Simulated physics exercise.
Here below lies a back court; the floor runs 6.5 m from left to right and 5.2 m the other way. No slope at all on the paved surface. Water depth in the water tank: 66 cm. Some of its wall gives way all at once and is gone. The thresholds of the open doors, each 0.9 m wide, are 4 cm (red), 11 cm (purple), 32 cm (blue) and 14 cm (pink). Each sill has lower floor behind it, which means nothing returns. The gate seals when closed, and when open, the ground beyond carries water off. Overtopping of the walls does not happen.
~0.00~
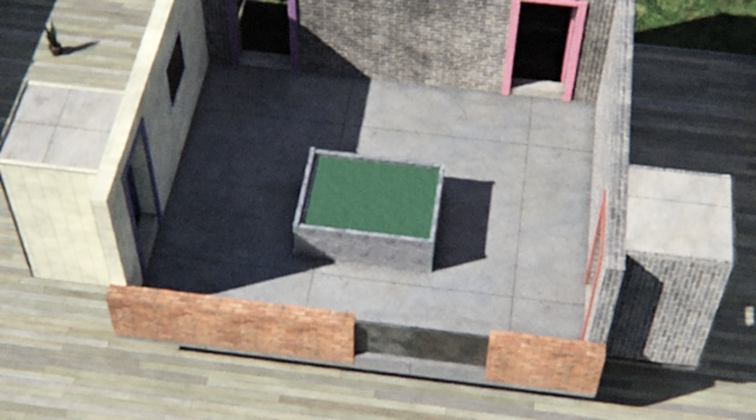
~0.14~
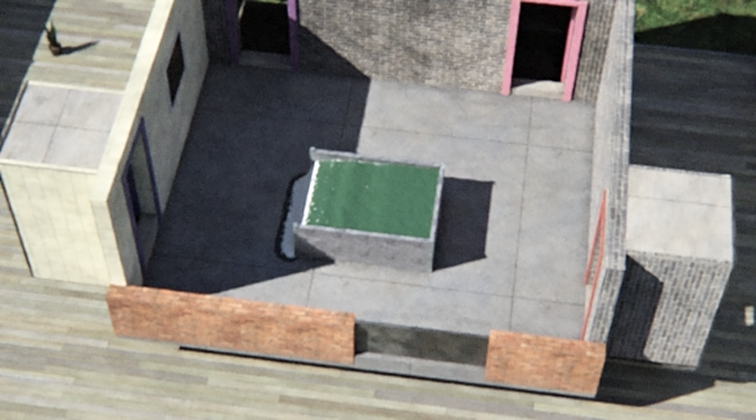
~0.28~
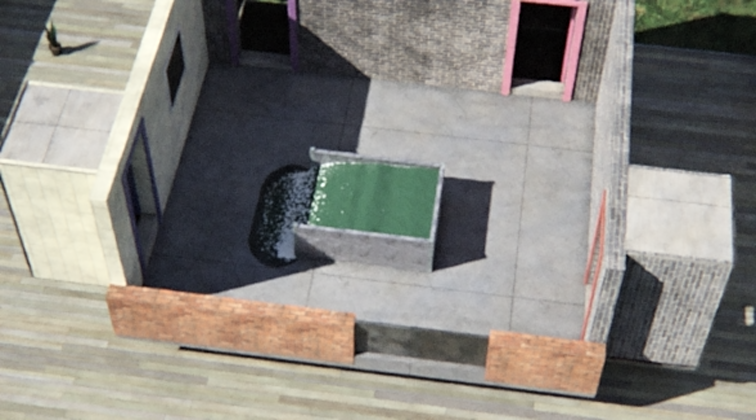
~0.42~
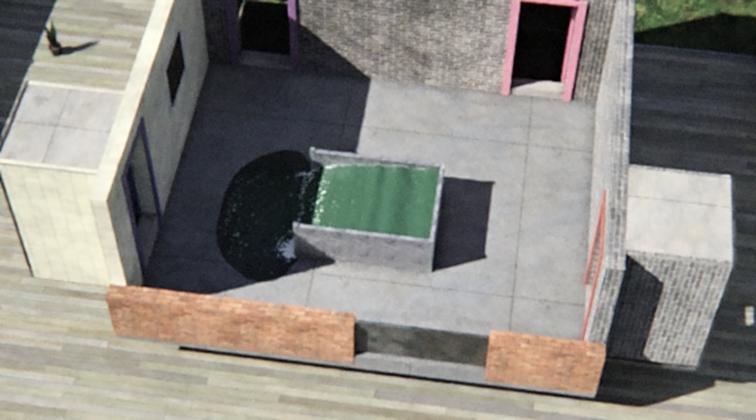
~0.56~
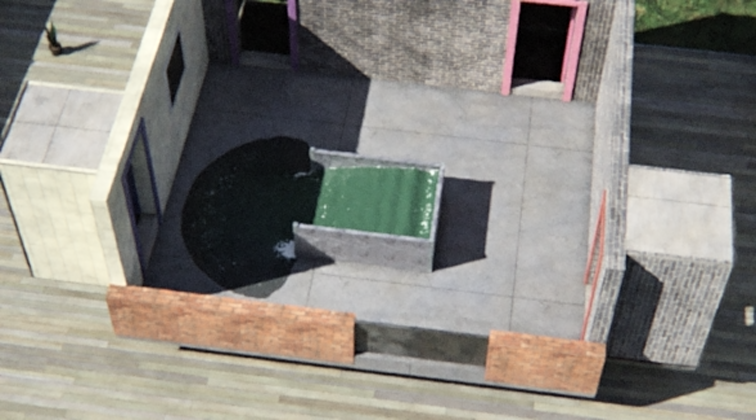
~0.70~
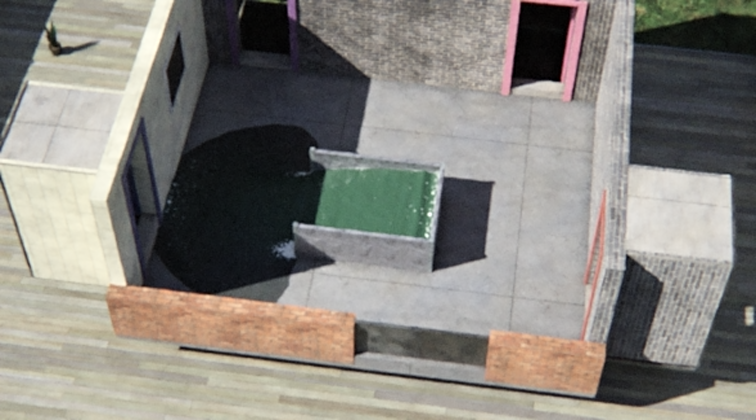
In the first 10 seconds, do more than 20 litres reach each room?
My prediction: At the red door I expect the water to rise above the limit. At the purple door I expect the water to rise above the limit. At the blue door I expect the water to hold within the limit. At the pink door I expect the water to hold within the limit.
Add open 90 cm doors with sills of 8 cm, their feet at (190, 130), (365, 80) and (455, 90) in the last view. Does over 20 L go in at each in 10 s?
The first one exceeds it, the second one doesn't reach it, and the third one doesn't reach it.
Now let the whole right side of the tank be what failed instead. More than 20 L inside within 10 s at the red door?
Then: Red beyond it.
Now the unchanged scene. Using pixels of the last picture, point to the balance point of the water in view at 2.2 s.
Balance point at about (256, 212).
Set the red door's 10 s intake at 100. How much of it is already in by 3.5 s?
By that time, around 0 per cent.
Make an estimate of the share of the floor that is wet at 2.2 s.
Some 30 per cent of the floor is wet.
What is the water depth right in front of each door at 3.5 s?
Depths: Red door 0 cm, purple door 20 cm, blue door 20 cm, pink door 0 cm.
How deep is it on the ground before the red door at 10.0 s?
Around 7.5 cm deep.
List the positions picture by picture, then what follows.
In the first frame, the water tank at (370, 198) is whole and still, 66 cm deep.
In the second frame, water pours out at (307, 207) and has run 0.8 m, to (292, 259); typically 9 cm deep outside, 66 cm at the water tank's back.
In the third frame, water pours out at (307, 209) and has run 1.0 m, to (271, 263); typically 12 cm deep outside, 66 cm at the water tank's back.
In the fourth frame, the front is at (228, 254), 1.4 m from the gap at (308, 210); 2.4 m2 of floor is under water; 66 cm left at the back of the water tank.
In the fifth frame, the front is at (187, 230), 1.9 m from the gap at (308, 211); 4.0 m2 of floor is under water; 59 cm left at the back of the water tank.
In the sixth frame, the front is at (157, 239), 2.3 m from the gap at (308, 211); 5.5 m2 of floor is under water; 55 cm left at the back of the water tank.
After 1.4 s water covers 25 % of the floor and is deepest (38 cm) near (180, 201); red door not reached, purple door not reached, blue door 29 cm at the sill, 0 L in, pink door not reached.
After 2.2 s water covers 30 % of the floor and is deepest (42 cm) near (137, 304); red door not reached, purple door 13 cm at the sill, 0 L in, blue door 26 cm at the sill, 0 L in, pink door not reached.
After 3.5 s water covers 50 % of the floor and is deepest (24 cm) near (206, 75); red door not reached, purple door 20 cm at the sill, 42 L in, blue door 20 cm at the sill, 0 L in, pink door not reached.
After 6.0 s water covers 95 % of the floor and is deepest (14 cm) near (553, 366); red door 12 cm at the sill, 50 L in, purple door 11 cm at the sill, 73 L in, blue door 8 cm at the sill, 0 L in, pink door 2 cm at the sill, 0 L in.
After 10.0 s water covers 95 % of the floor and is deepest (10 cm) near (550, 104); red door 8 cm at the sill, 122 L in, purple door 5 cm at the sill, 74 L in, blue door 4 cm at the sill, 0 L in, pink door 10 cm at the sill, 0 L in.
